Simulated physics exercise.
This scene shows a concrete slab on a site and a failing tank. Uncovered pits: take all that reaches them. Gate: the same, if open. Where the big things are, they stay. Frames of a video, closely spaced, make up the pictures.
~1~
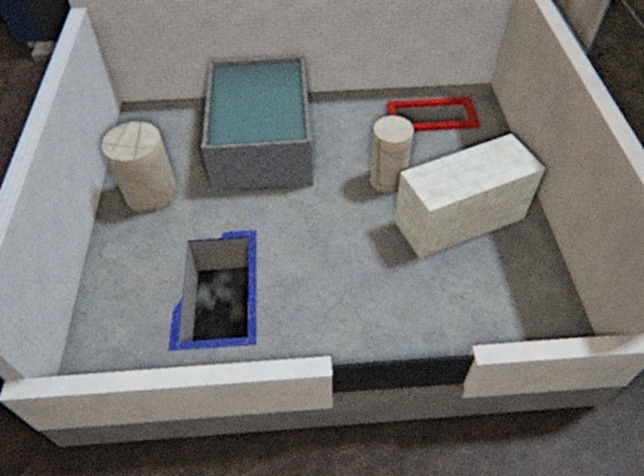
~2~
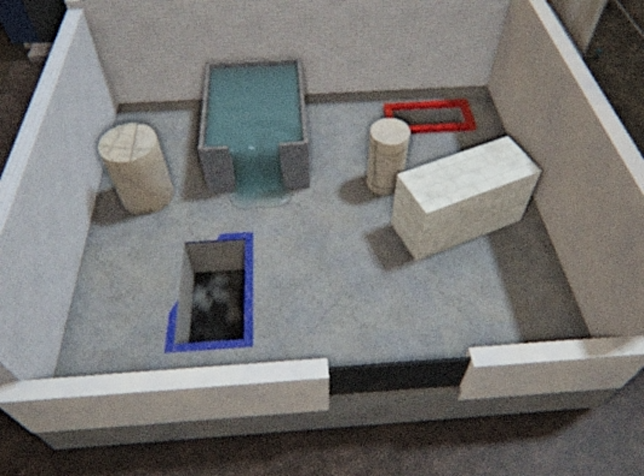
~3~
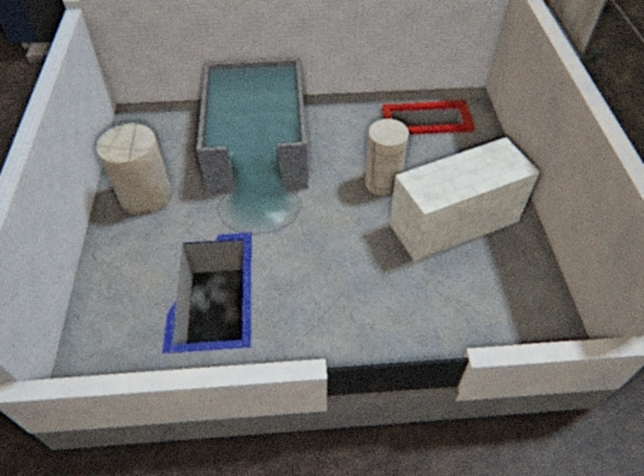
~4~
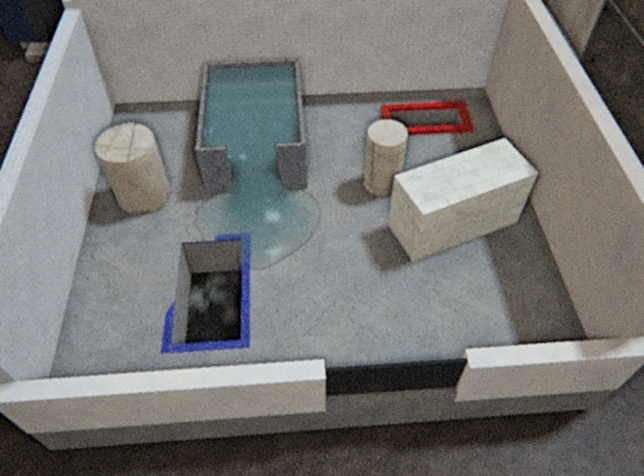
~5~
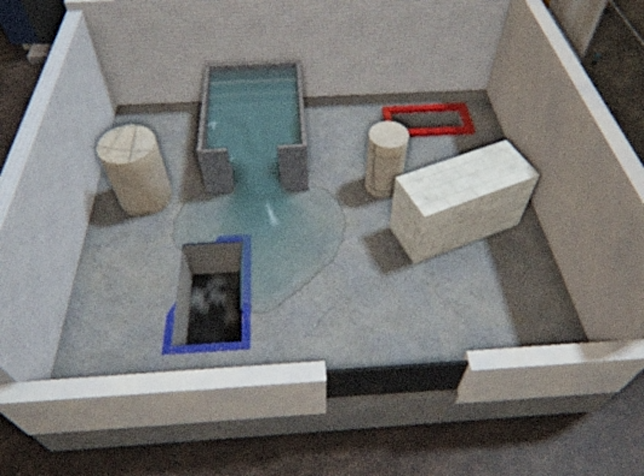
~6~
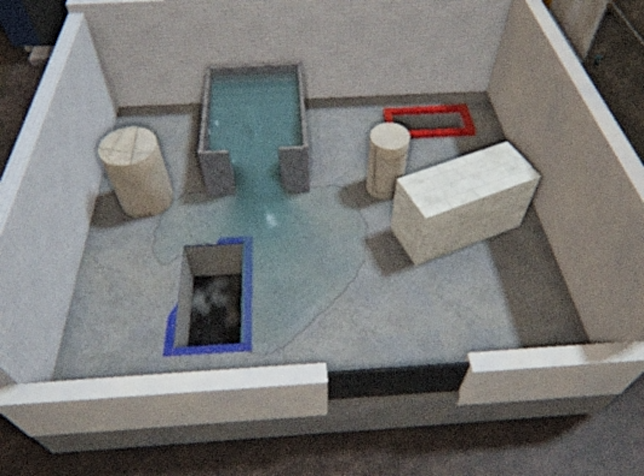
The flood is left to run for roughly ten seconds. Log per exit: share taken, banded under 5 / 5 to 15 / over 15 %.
Result: The gate will be a minor outlet short of five per cent, the red pit will be a minor outlet short of five per cent, the blue pit will be a major outlet past fifteen per cent.
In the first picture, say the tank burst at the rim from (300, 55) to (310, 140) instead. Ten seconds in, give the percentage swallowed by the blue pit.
Share recorded - blue: 10 %.
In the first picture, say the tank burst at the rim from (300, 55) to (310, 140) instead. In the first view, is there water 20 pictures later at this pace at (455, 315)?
Submerged.
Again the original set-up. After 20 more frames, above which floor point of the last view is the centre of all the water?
I'd put it at around (300, 219).
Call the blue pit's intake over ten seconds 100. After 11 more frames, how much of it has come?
Roughly 40 percent.
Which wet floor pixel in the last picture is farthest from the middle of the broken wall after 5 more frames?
About (428, 381).
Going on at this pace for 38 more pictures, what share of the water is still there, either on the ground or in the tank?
My figure is close to 70 percent.
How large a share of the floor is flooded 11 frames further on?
The answer is around 40 per cent.
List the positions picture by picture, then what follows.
In the first frame, the water tank at (257, 102) is whole and still.
In the second frame, water pours out at (258, 175) and has run to (286, 198).
In the third frame, water pours out at (256, 176) and has run to (244, 230).
In the fourth frame, water pours out at (255, 177) and has run to (266, 263).
In the fifth frame, water pours out at (257, 178) and has run to (268, 306).
In the sixth frame, the front is at (270, 345), out from the gap at (258, 179).
A moment on, water covers 30 % of the floor; the gate 0 %, the red pit 0 %, the blue pit 9 %.
Next, water covers 40 % of the floor; the gate 0 %, the red pit 0 %, the blue pit 15 %.
Then, water covers 45 % of the floor; the gate 0 %, the red pit 0 %, the blue pit 22 %.
Later, water covers 65 % of the floor; the gate 0 %, the red pit 0 %, the blue pit 30 %.
In the end, water covers 85 % of the floor; the gate 0 %, the red pit 0 %, the blue pit 38 %.
